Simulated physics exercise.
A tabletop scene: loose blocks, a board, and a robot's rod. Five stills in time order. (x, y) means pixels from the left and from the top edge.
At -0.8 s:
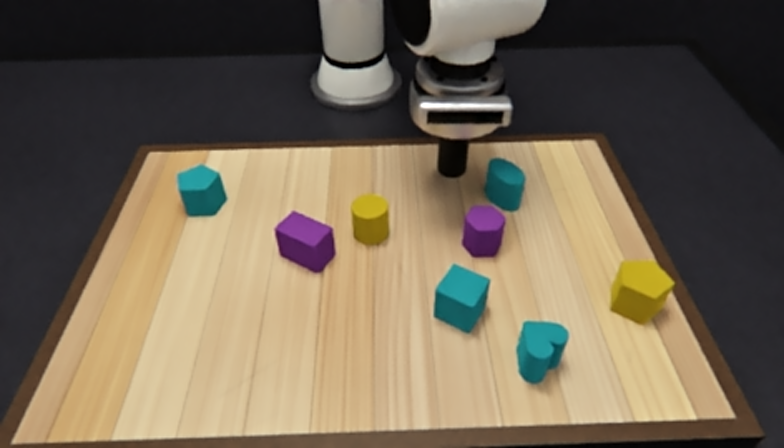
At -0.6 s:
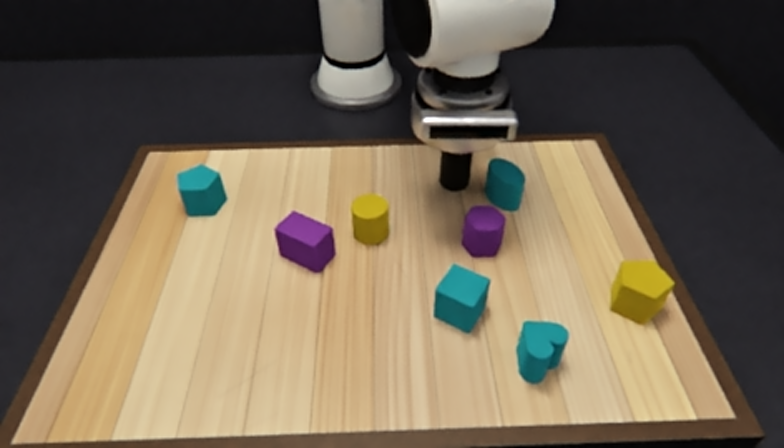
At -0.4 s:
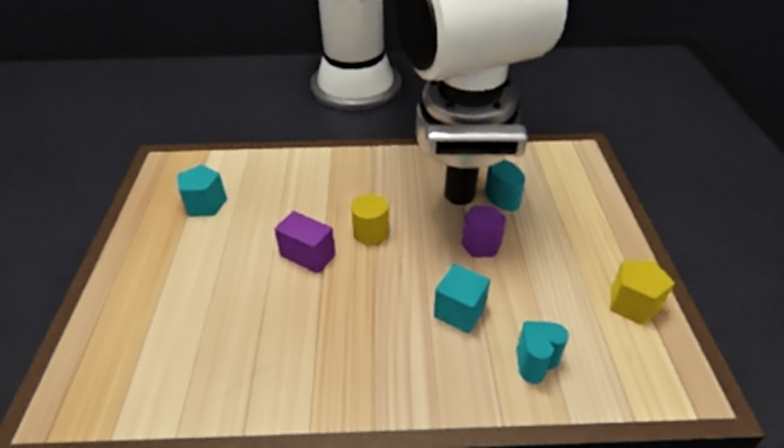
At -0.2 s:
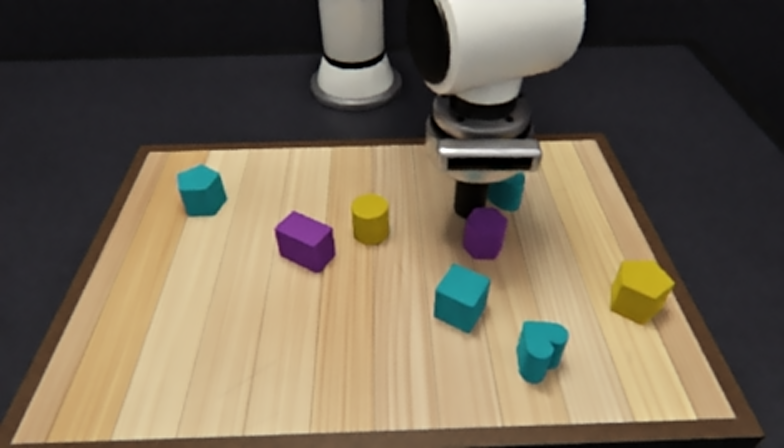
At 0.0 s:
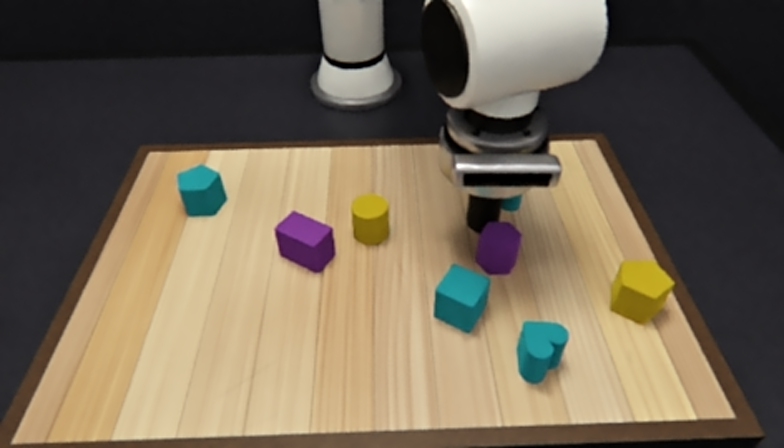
The robot's rod moves down and right, then pushes the purple hexagonal block down and right.
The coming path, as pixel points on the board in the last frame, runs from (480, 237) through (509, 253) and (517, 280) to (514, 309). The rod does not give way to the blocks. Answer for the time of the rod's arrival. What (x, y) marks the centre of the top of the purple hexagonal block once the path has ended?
The middle of its top is at (513, 314).
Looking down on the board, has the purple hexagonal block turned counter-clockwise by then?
No, I don't think so.
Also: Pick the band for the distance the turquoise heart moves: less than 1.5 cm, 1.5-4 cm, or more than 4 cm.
I reckon it covers less than 1.5 cm.
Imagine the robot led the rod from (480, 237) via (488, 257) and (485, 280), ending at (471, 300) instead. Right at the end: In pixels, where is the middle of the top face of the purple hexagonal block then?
At (526, 267).
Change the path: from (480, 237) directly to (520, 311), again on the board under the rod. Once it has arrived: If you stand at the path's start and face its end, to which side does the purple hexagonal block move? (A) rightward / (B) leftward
The answer is B.
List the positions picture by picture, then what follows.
Rod's lower end at (452, 170); turquoise square at (463, 284); purple hexagonal block at (485, 217); turquoise heart at (544, 336), in the first frame.
Rod at (454, 183); blocks still, in the second frame.
Rod at (460, 197); blocks still, in the third frame.
Rod at (469, 210); purple hexagonal block at (487, 219), in the fourth frame.
Rod at (482, 223); turquoise square at (463, 284); purple hexagonal block at (501, 234); turquoise heart at (544, 336), in the fifth frame.
What follows on the original path. One third of the way, rod at (512, 240); purple hexagonal block at (519, 254), turned 35° clockwise.
Two thirds of the way, rod at (520, 267); purple hexagonal block at (522, 284), turned 55° clockwise.
At the end, rod at (517, 297); turquoise square still; purple hexagonal block at (513, 314), turned 65° clockwise; turquoise heart at (545, 345), turned 30° anticlockwise.
